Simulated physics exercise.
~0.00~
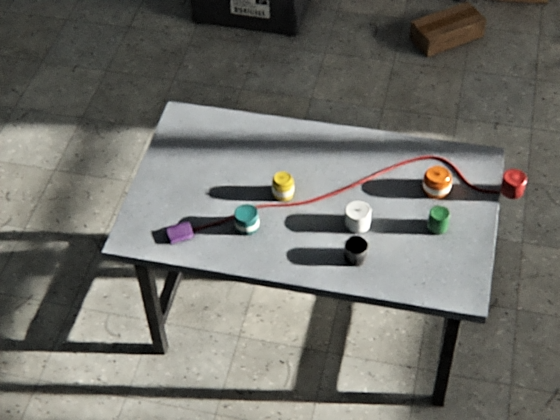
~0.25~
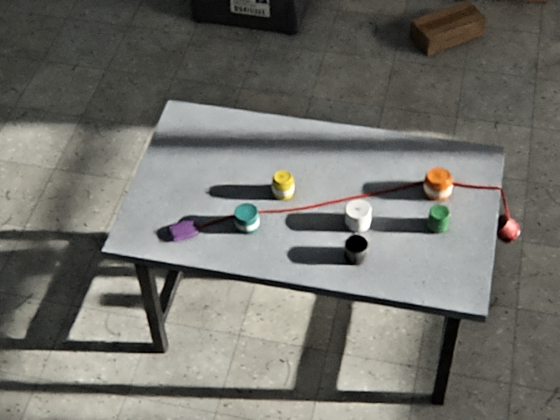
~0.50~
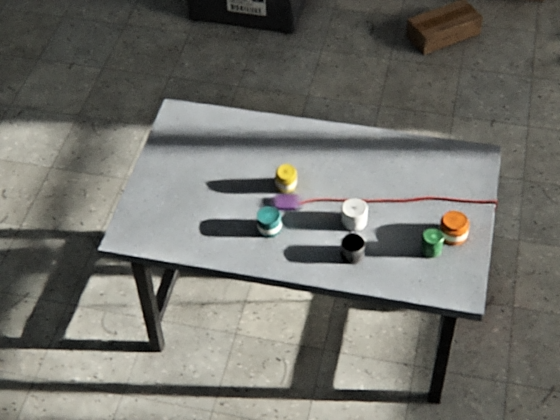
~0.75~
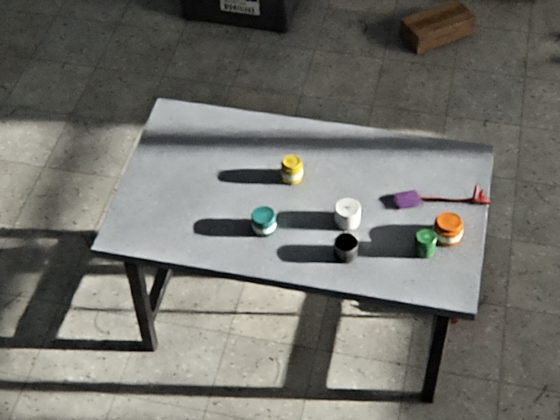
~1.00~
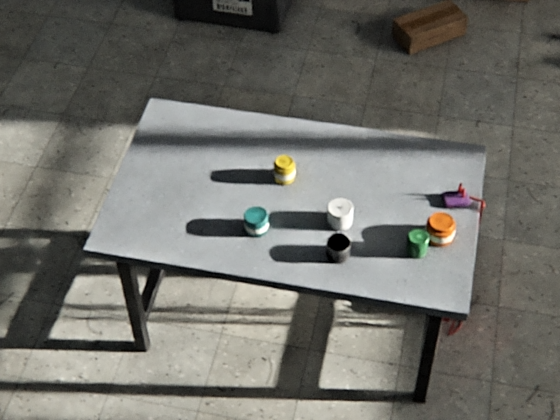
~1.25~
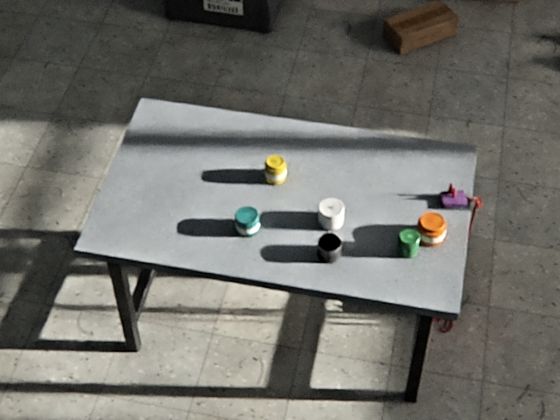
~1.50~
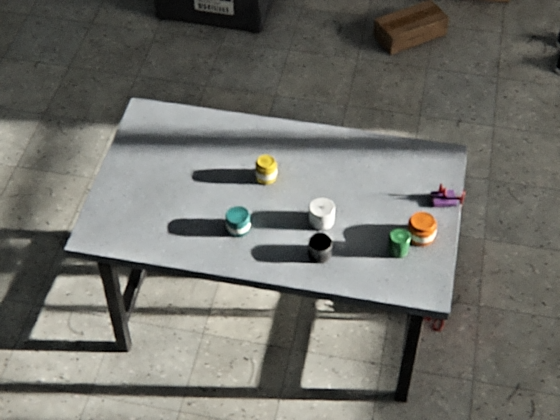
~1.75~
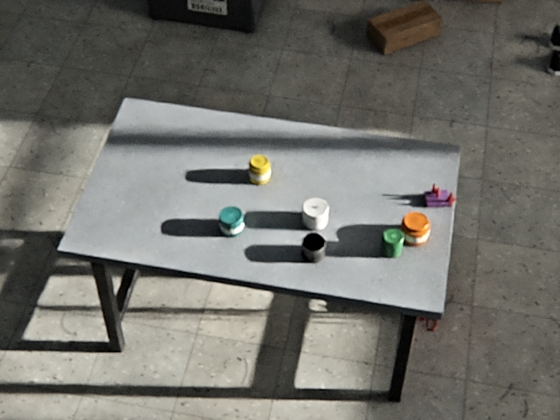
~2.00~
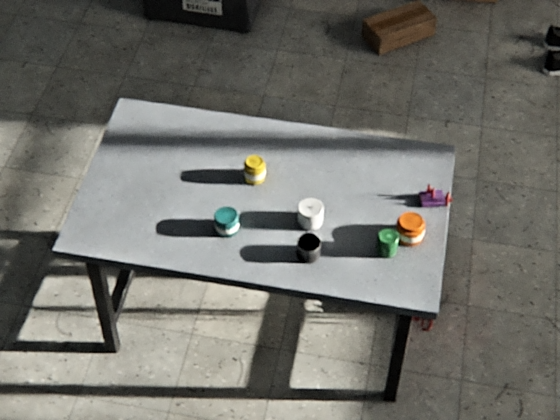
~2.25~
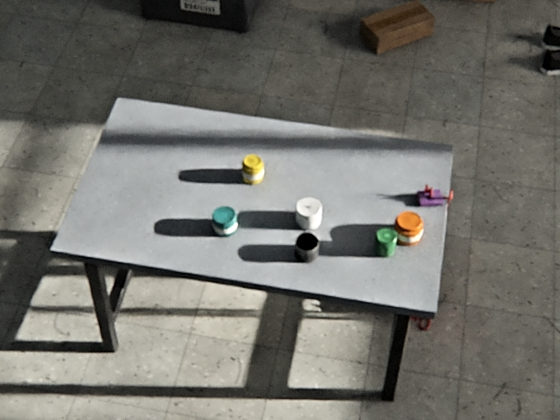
Red object falling off table edge, dragging purple block by a red cord past shifting jars until it stops near the edge.
